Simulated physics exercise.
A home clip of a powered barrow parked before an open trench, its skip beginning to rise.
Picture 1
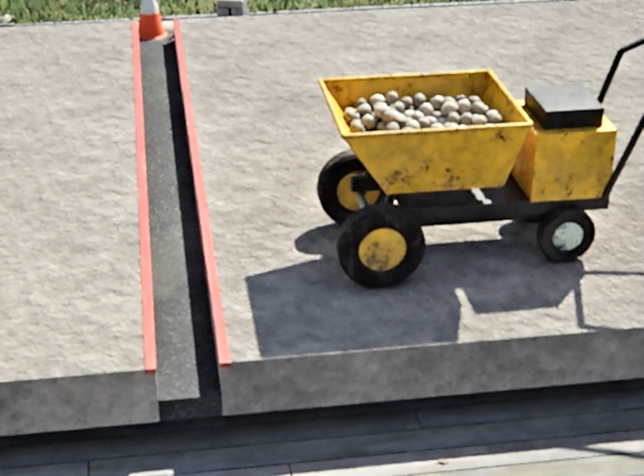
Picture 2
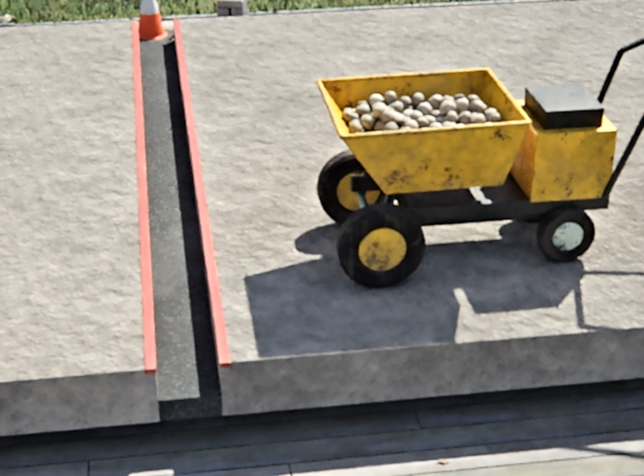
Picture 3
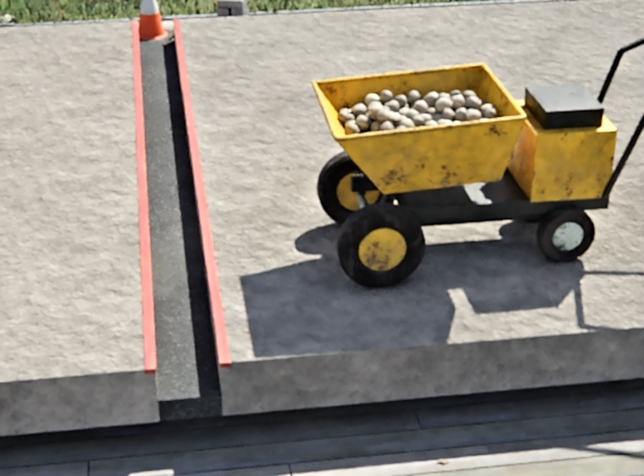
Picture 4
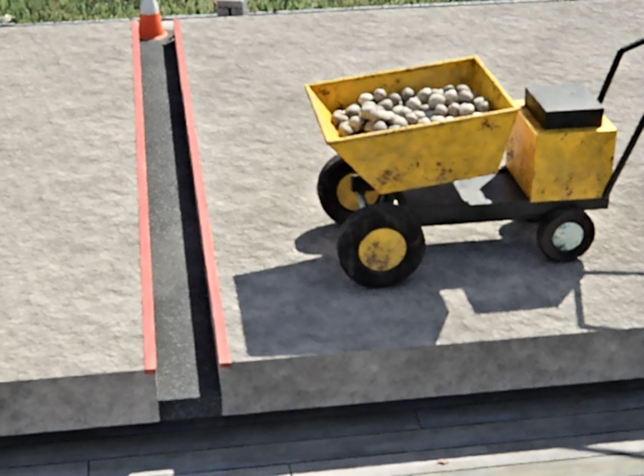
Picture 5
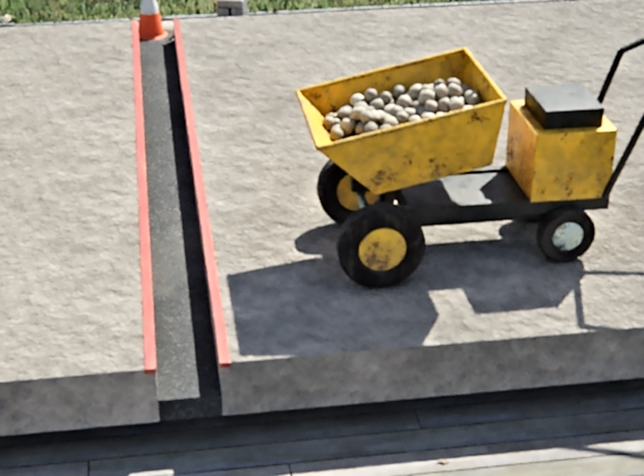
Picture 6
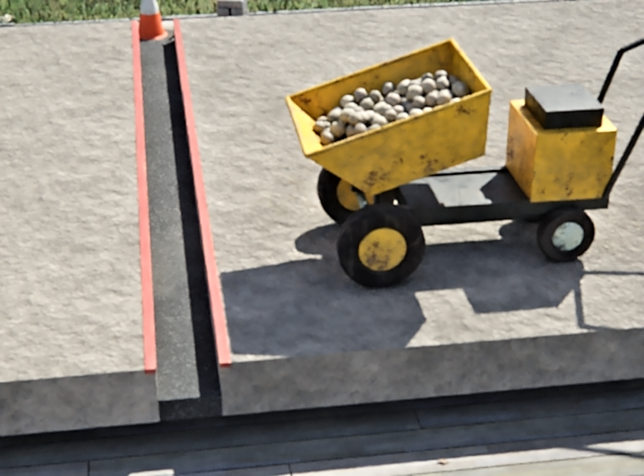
A yellow powered barrow with black tyres stands on pale paving in sunlight, seen from the side and slightly above by a still camera. Round, pale brown and grey stones fill its skip, while a narrow, red-edged trench lies to the left, with an orange cone at its far end. The skip tilts leftward, slowly then more clearly, its right side rising as its shadow shifts.
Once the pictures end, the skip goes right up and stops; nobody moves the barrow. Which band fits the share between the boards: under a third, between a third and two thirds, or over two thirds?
The trench ends with from one third to two thirds of it.
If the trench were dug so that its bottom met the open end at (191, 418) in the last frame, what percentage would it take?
Near 60 %.
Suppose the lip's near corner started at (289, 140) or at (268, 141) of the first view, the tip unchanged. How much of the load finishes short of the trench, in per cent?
In turn 0 and 0 in a hundred.
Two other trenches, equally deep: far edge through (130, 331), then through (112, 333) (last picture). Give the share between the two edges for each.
Near 60 % and 70 %.
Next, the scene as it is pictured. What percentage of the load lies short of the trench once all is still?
Roughly 20 in a hundred.
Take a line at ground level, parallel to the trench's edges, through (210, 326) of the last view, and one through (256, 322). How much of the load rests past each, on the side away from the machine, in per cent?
The first gives 60 %, the second 80 %.
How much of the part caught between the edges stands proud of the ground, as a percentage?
Close to 15 per cent.
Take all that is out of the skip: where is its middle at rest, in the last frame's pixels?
Close to (187, 272).
Soon after the last picture, skip tipped steeply; all in the skip.
A little later, skip tipped right over; most in the skip; a small part short of the trench; a small part in or heaped over the trench; a stray few falling.
Later still, skip tipped right over; about a quarter in the skip; about a quarter short of the trench; about half in or heaped over the trench; a stray few beyond it.
At rest, skip tipped right over; about a quarter in the skip; about a quarter short of the trench; about half in or heaped over the trench; a stray few beyond it.
